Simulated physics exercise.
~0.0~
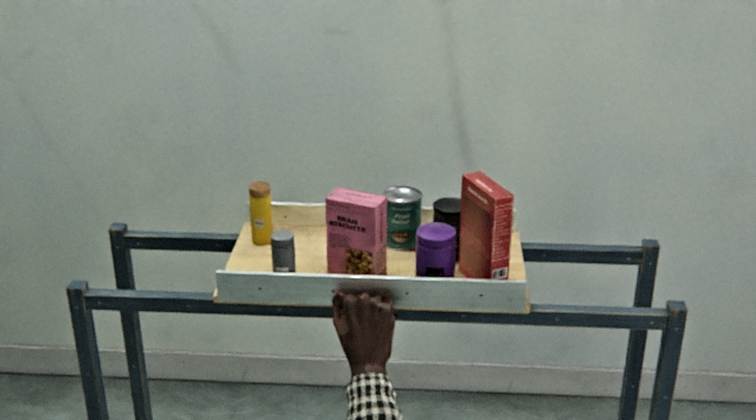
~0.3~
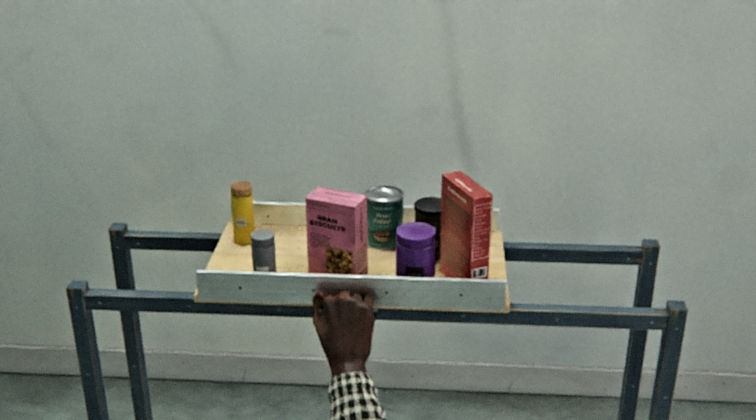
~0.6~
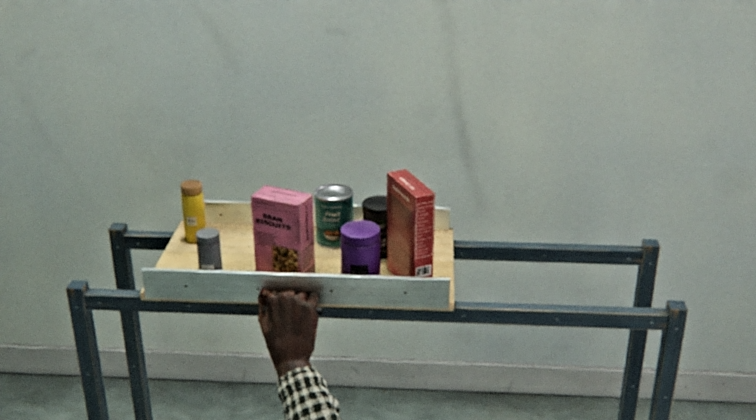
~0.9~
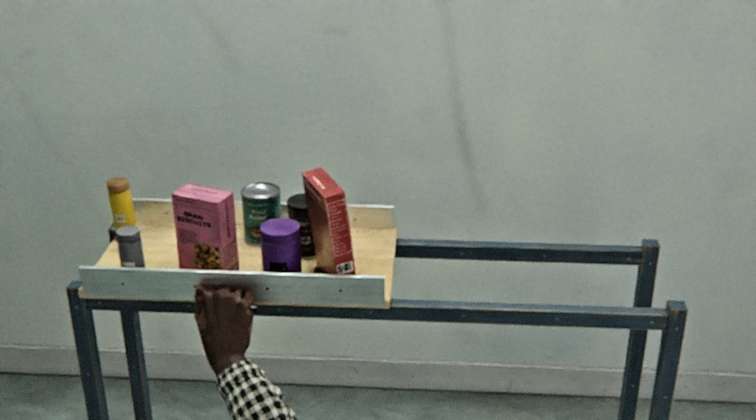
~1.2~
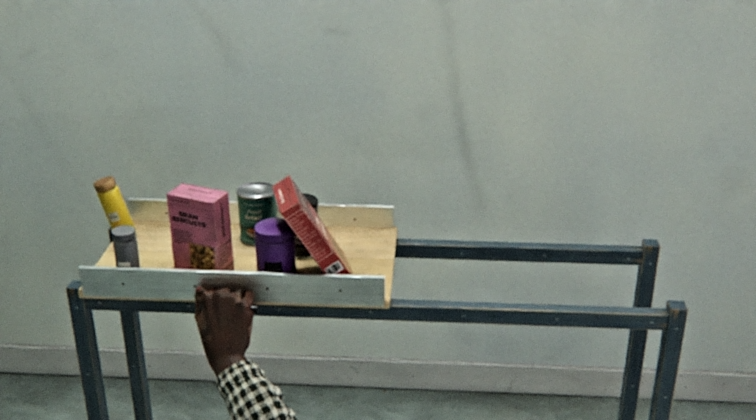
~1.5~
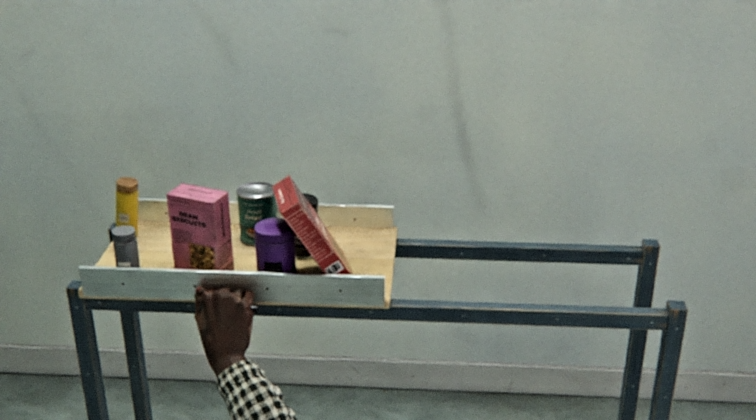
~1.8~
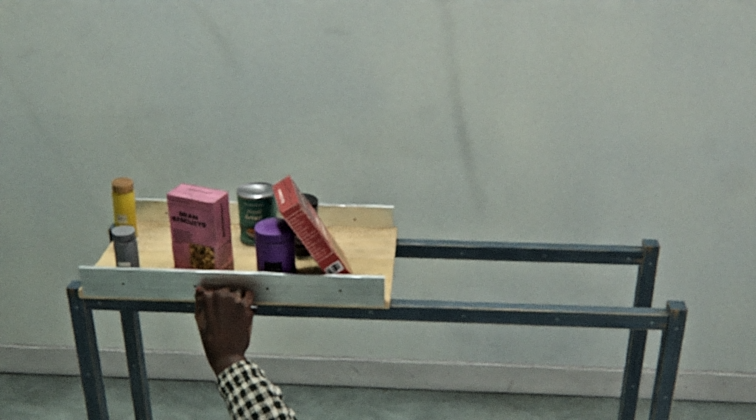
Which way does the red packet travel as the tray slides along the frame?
The red packet travels to the left along with the tray.
